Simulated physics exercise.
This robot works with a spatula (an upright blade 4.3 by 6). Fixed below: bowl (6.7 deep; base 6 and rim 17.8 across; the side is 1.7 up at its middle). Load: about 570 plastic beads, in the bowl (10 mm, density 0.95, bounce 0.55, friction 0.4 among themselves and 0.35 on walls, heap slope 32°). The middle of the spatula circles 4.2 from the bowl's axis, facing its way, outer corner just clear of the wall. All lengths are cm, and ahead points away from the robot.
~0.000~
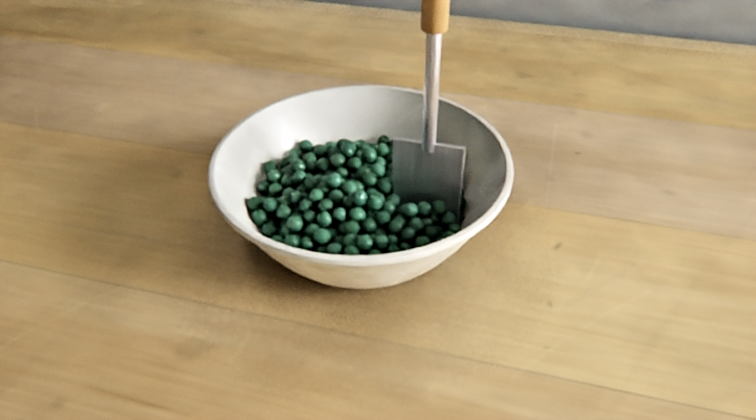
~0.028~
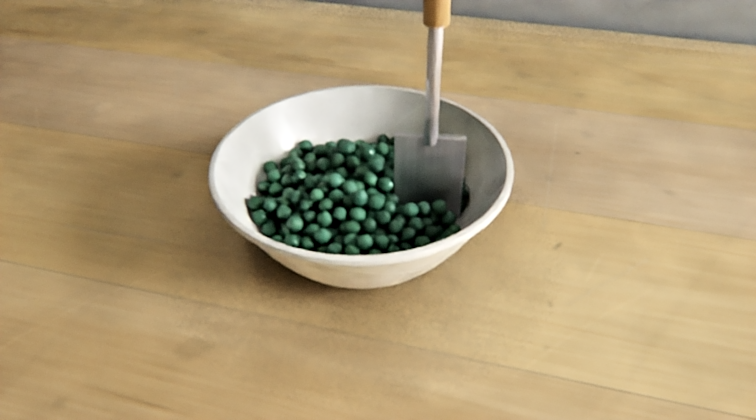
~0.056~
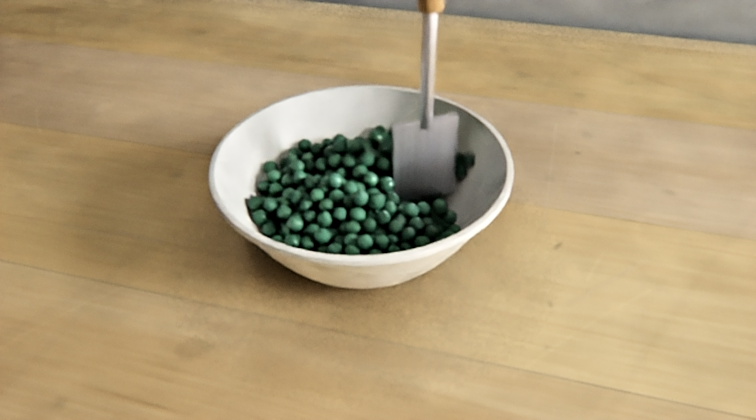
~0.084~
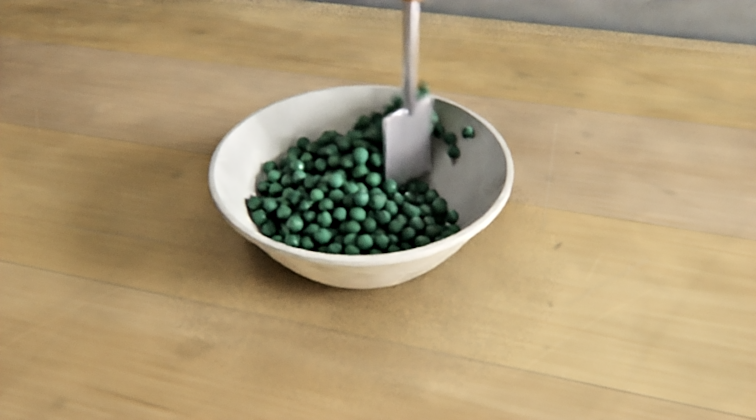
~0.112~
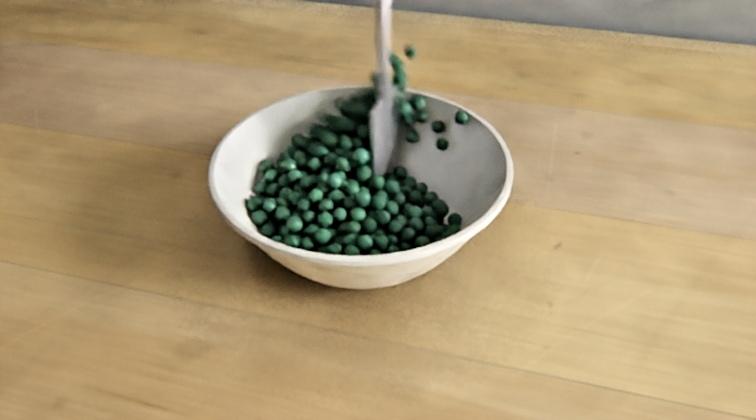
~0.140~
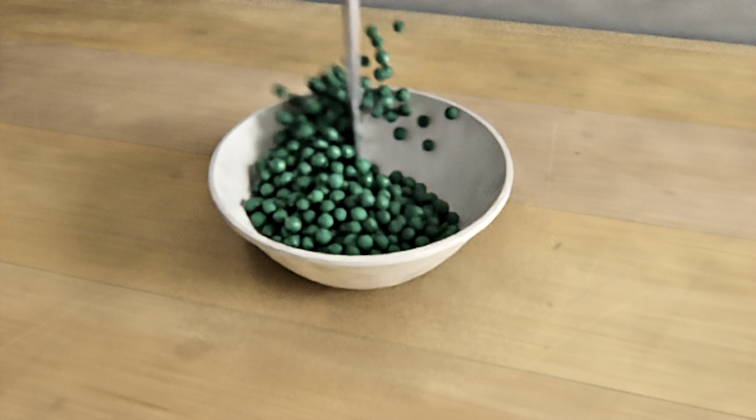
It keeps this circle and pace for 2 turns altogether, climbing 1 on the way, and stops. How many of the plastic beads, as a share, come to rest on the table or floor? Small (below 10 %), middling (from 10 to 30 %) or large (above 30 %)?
On the table or floor the share is large, above 30 %.
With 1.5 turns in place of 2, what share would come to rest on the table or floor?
It would be near 35 per cent.
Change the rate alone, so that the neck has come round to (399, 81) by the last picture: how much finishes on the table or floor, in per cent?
Some 20 per cent.
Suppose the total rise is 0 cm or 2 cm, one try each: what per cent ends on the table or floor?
Some 50 and 35 per cent.
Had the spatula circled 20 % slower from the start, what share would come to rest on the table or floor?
It would be near 30 per cent.
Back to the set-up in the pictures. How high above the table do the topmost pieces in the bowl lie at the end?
About 5.5 cm.
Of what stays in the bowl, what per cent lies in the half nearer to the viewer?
Some 50 per cent.
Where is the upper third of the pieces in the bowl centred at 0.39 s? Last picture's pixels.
Near (450, 185).
After 0.39 s, 348° round, highest piece 11 above the table; 430 in the bowl, 72 on the table or floor, 72 in flight or on the tool.
After 0.64 s, 223° round, highest piece 8 above the table; 372 in the bowl, 192 on the table or floor, 10 in flight or on the tool.
After 0.97 s, 0° round, highest piece 6 above the table; 358 in the bowl, 216 on the table or floor.
After 1.67 s, 0° round, highest piece 5 above the table; 358 in the bowl, 216 on the table or floor.
In the end, 358 in the bowl, 216 on the table or floor. That is 38 % on the table or floor.
